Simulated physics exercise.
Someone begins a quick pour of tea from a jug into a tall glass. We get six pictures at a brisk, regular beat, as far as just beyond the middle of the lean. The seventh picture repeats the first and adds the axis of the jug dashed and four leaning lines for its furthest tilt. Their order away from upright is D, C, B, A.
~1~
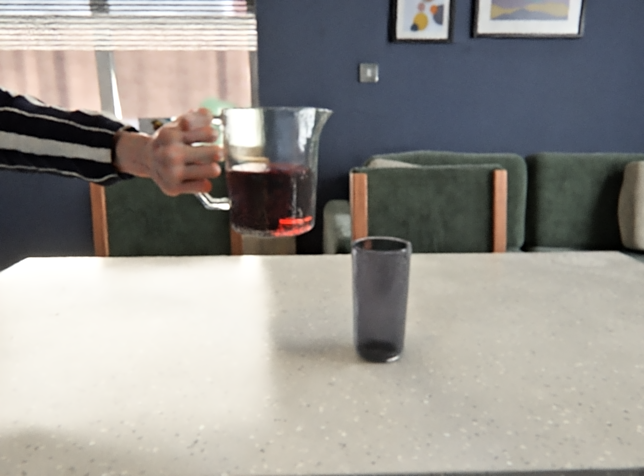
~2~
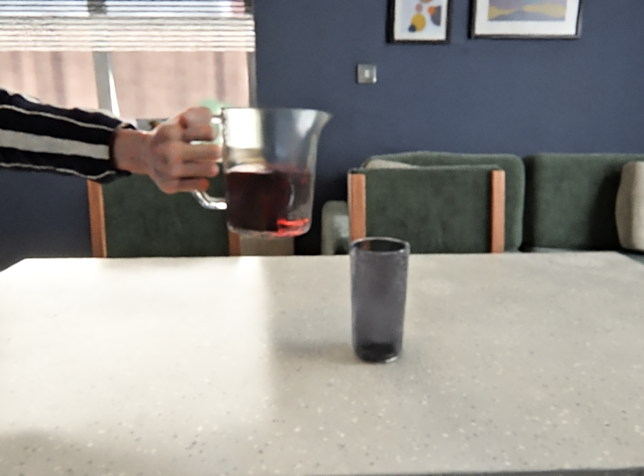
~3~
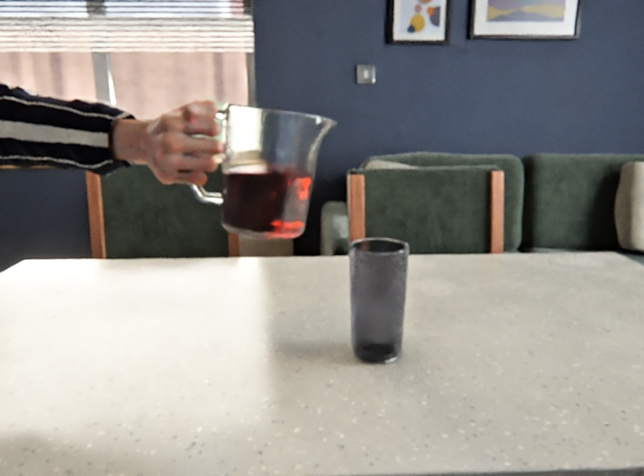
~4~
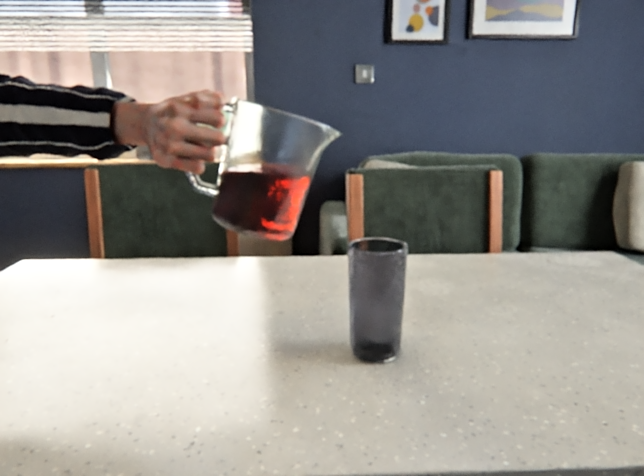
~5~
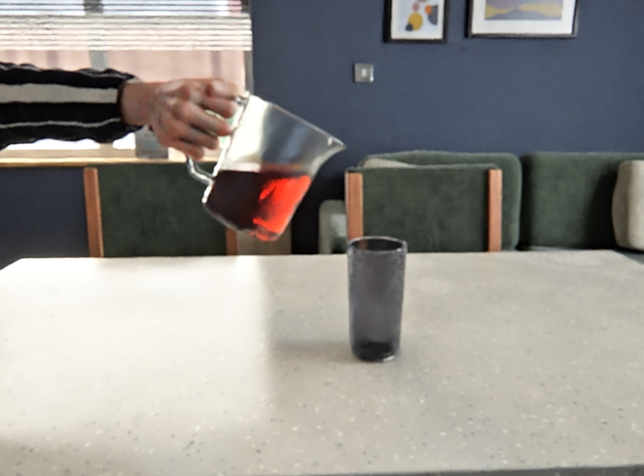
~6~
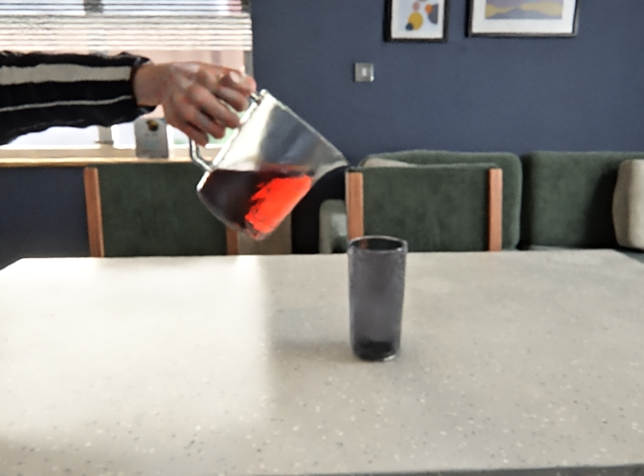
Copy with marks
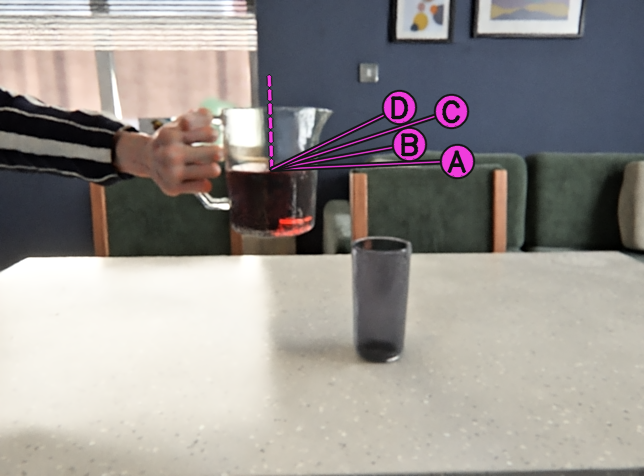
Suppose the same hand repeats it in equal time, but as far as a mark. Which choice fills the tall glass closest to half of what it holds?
Go for C.
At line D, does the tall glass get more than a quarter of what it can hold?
Yes.
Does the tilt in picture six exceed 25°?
Yes, it does.
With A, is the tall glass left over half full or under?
Over half.
On the marked copy, A at (440, 161); B at (393, 147); C at (435, 116); D at (384, 115).
With A, the tall glass ends with about 86 % of what it can hold; 7 % of the tea is spilt.
With B, the tall glass ends with about 73 % of what it can hold.
With C, the tall glass ends with about 52 % of what it can hold.
With D, the tall glass ends with about 30 % of what it can hold.
